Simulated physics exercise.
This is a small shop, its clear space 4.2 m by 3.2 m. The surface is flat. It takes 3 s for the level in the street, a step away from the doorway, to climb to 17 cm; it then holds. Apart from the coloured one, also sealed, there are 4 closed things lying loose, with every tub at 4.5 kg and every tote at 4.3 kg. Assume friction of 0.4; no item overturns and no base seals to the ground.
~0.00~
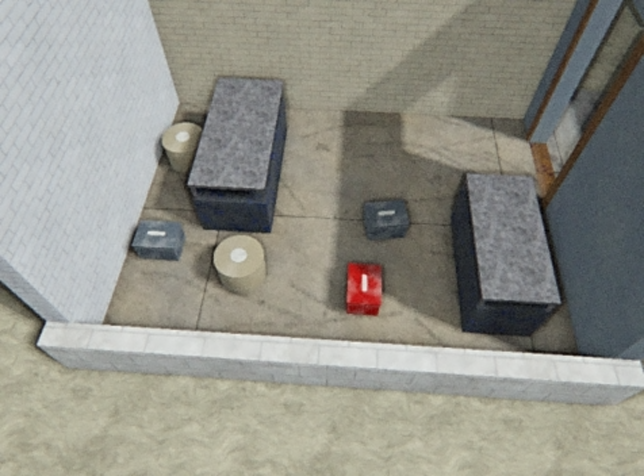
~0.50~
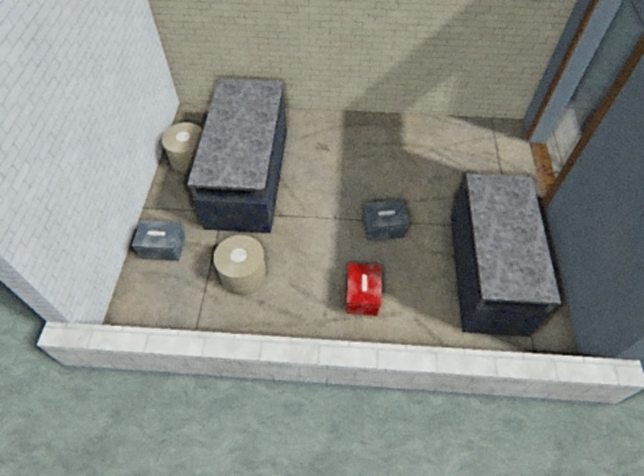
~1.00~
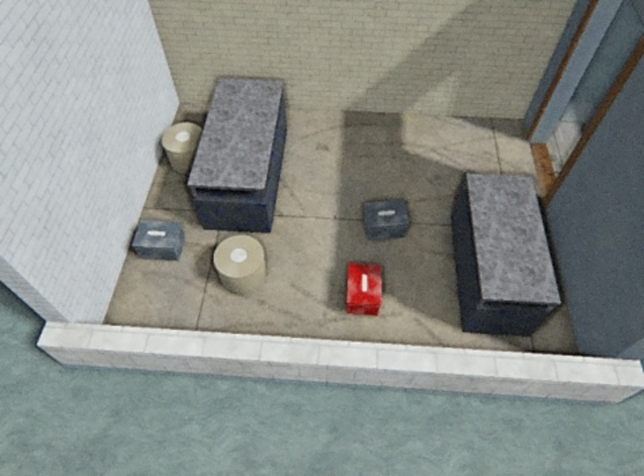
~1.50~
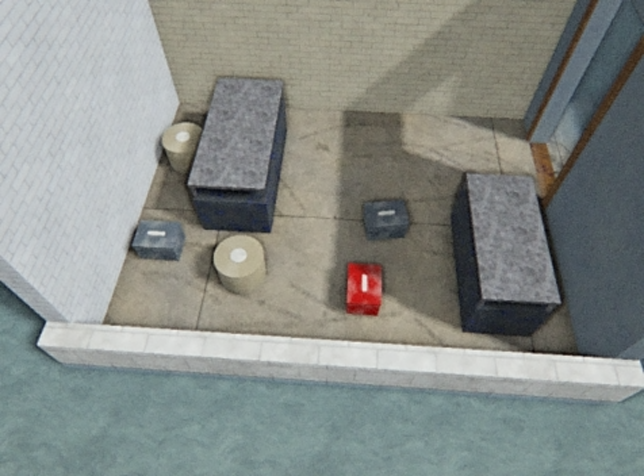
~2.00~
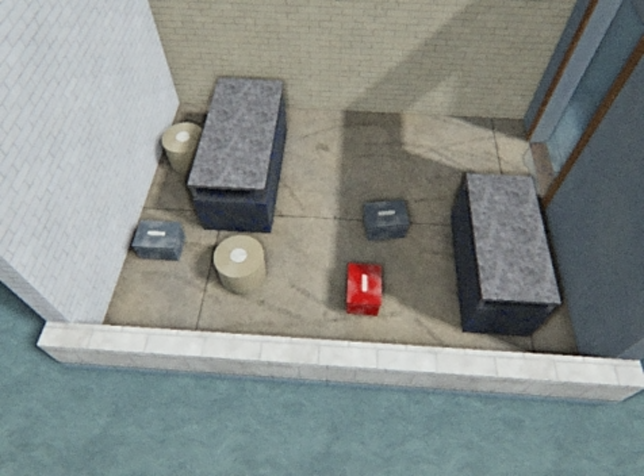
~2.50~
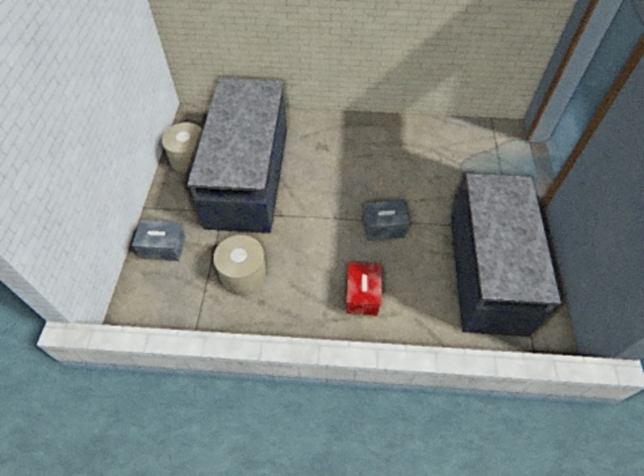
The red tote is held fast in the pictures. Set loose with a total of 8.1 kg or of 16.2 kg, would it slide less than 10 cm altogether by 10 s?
The smaller figure is plenty.
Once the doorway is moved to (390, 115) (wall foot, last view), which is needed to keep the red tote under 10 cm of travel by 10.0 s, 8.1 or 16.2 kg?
That way, only the big mass suffices.
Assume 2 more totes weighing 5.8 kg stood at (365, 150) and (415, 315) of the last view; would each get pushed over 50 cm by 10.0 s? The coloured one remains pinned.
Note, in sequence: Exceeded, not exceeded.
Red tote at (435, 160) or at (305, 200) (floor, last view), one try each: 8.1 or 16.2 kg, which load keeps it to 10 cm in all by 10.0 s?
Well, at the first spot no weight will do, and at the second you need the heavier weight.
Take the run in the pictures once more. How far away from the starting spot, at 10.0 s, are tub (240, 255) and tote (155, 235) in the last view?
In that order: 50 cm, 60 cm.
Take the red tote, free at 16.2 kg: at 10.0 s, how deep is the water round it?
Close to 5 cm deep.
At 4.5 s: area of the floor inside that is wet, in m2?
Roughly 5.5 m2.
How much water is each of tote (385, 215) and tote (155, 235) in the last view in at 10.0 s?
About 5 and 8 cm.
After 3.5 s the red tote would be 0 cm from its start with 8.1 kg and 0 cm from its start with 16.2 kg; 0 cm of water round it then.
After 4.5 s the red tote would be 0 cm from its start with 8.1 kg and 0 cm from its start with 16.2 kg; 0 cm of water round it then.
After 7.0 s the red tote would be 0 cm from its start with 8.1 kg and 0 cm from its start with 16.2 kg; 2 cm of water round it then.
After 10.0 s the red tote would be 1 cm from its start with 8.1 kg and 0 cm from its start with 16.2 kg; 5 cm of water round it then.
